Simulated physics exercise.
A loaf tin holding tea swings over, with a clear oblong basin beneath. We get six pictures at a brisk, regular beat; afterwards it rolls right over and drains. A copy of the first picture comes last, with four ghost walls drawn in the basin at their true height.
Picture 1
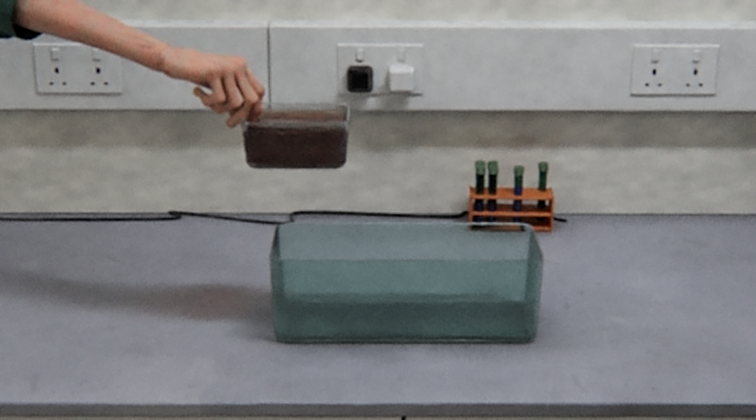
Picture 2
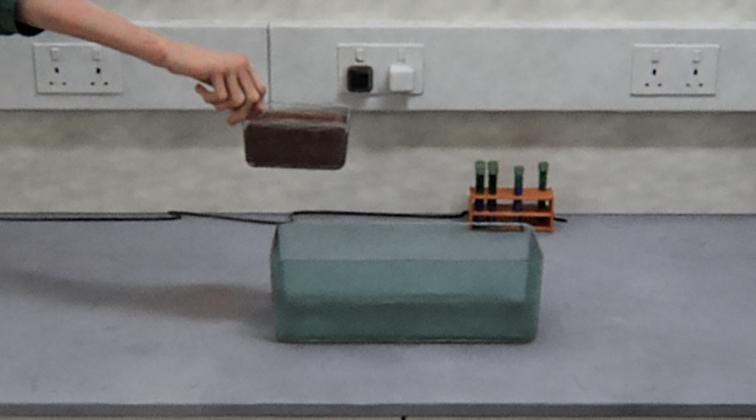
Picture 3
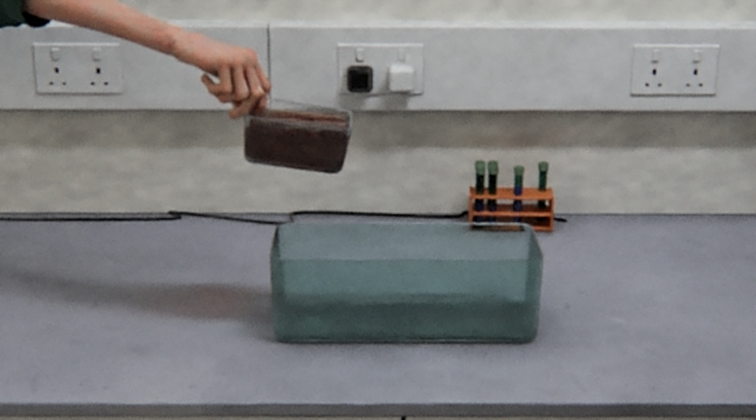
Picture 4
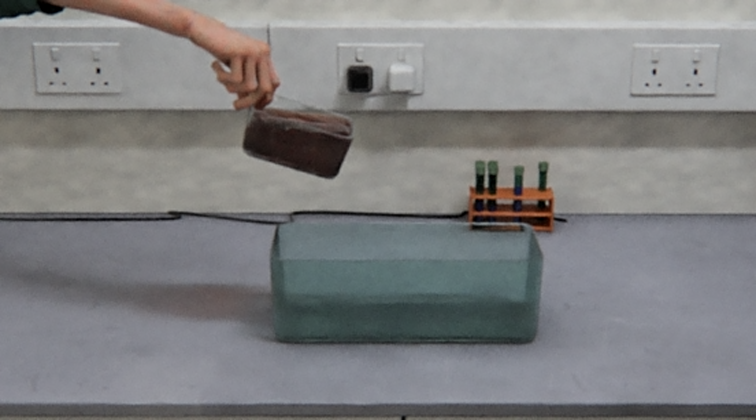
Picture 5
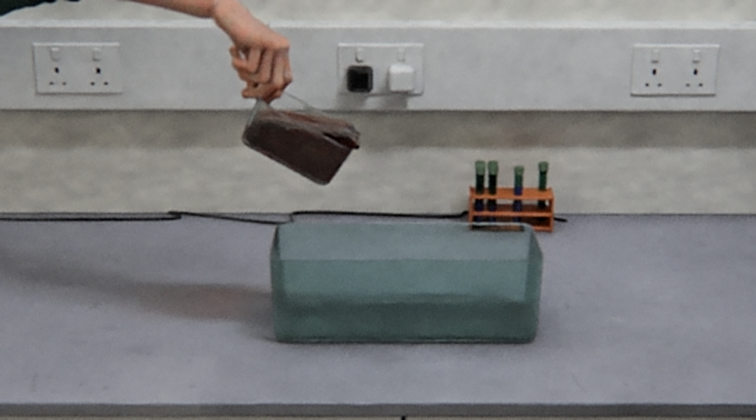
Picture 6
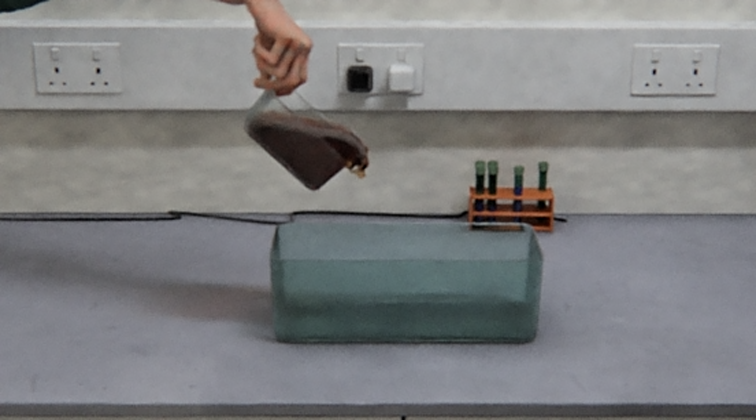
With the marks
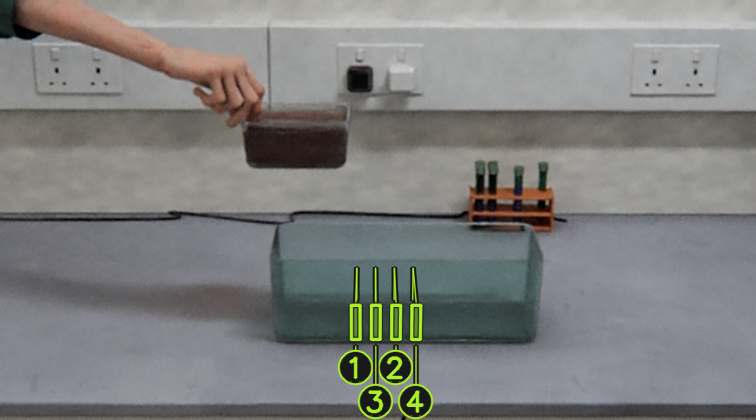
We see a hand holding a small clear container of dark brown liquid above an oblong glass basin on a grey bench, slowly tilting it to the right until a little liquid comes over its lower lip.
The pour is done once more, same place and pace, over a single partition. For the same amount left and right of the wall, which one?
Choose 2.
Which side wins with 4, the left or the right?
More ends on the left.
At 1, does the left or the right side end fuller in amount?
The right one.
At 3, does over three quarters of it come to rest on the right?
No, it does not.
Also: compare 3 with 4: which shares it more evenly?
It is 3.
On the marked copy, 1 at (355, 345); 2 at (395, 345); 3 at (375, 345); 4 at (415, 345).
If 1 is chosen, about 14 % ends left of the wall and 82 % right of it; 3 % is lost outside.
If 2 is chosen, about 52 % ends left of the wall and 44 % right of it; 5 % is lost outside.
If 3 is chosen, about 27 % ends left of the wall and 68 % right of it; 5 % is lost outside.
If 4 is chosen, about 83 % ends left of the wall and 9 % right of it; 8 % is lost outside.
